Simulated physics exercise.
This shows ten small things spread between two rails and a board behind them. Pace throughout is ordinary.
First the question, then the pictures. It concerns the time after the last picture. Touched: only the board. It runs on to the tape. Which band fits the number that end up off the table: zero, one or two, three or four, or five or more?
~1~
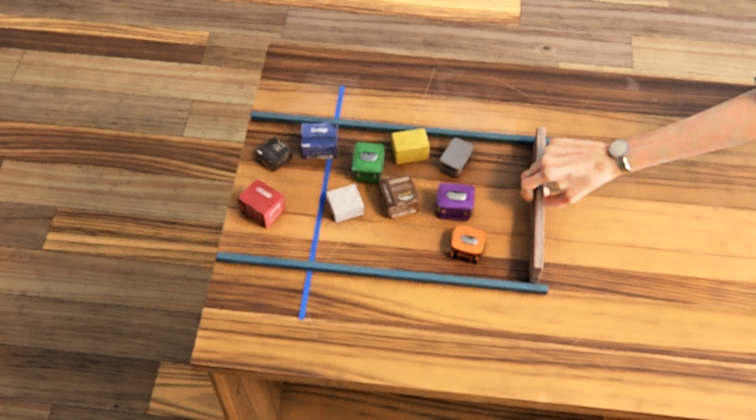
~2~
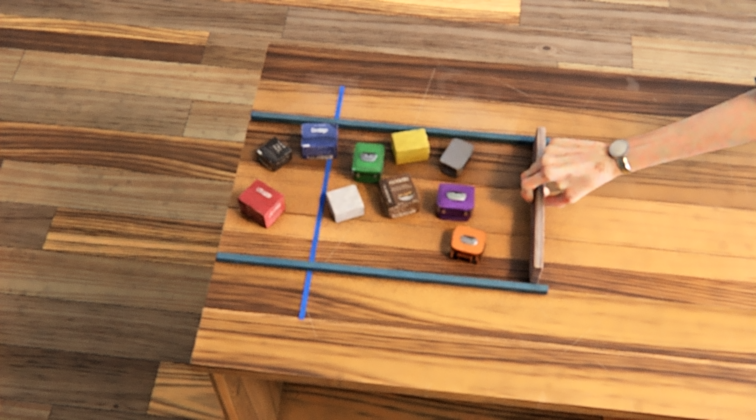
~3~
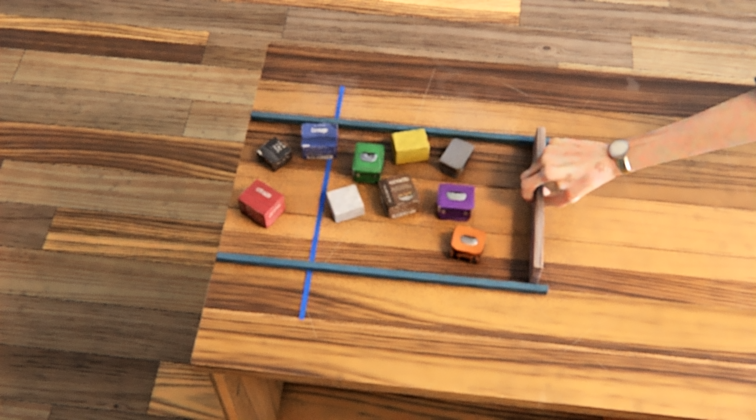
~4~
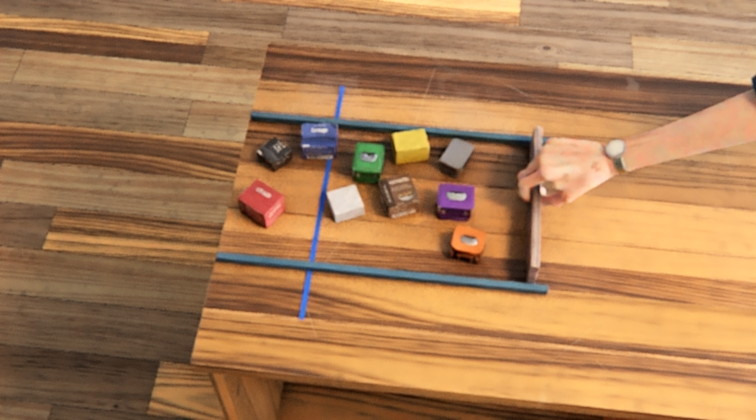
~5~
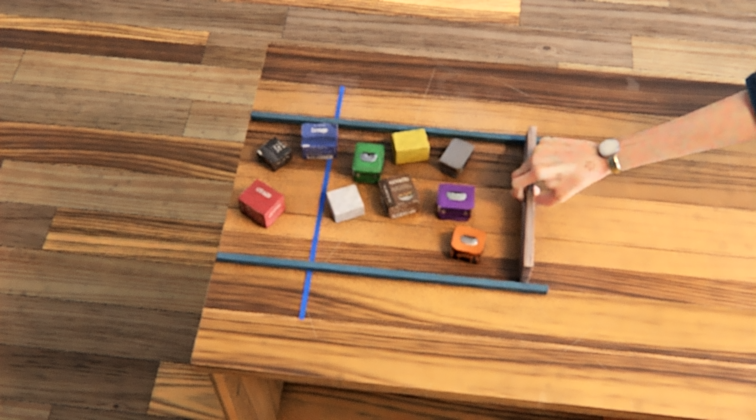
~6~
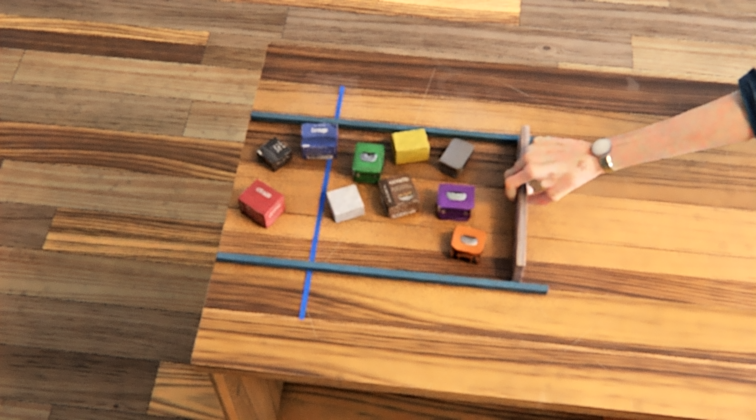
The band is one or two.
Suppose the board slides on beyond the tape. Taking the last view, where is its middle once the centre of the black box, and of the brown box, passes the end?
Around (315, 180), then around (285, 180).
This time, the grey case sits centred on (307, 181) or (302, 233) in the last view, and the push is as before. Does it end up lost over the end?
First: Safe; second: Safe.
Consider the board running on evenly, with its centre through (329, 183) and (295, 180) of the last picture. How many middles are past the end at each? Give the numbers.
By place, the count comes to 1 and 4.
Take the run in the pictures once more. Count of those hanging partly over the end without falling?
I'd put it at 3.
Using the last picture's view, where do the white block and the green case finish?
They finish at roughly (239, 193) and (285, 156) respectively.
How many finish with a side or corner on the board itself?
It touches 3.
Early on, none off yet; red box at rest near (262, 204); black box at rest near (275, 154); blue box at rest near (320, 141).
Finally, the number that fall off is one or two; lost, red box.
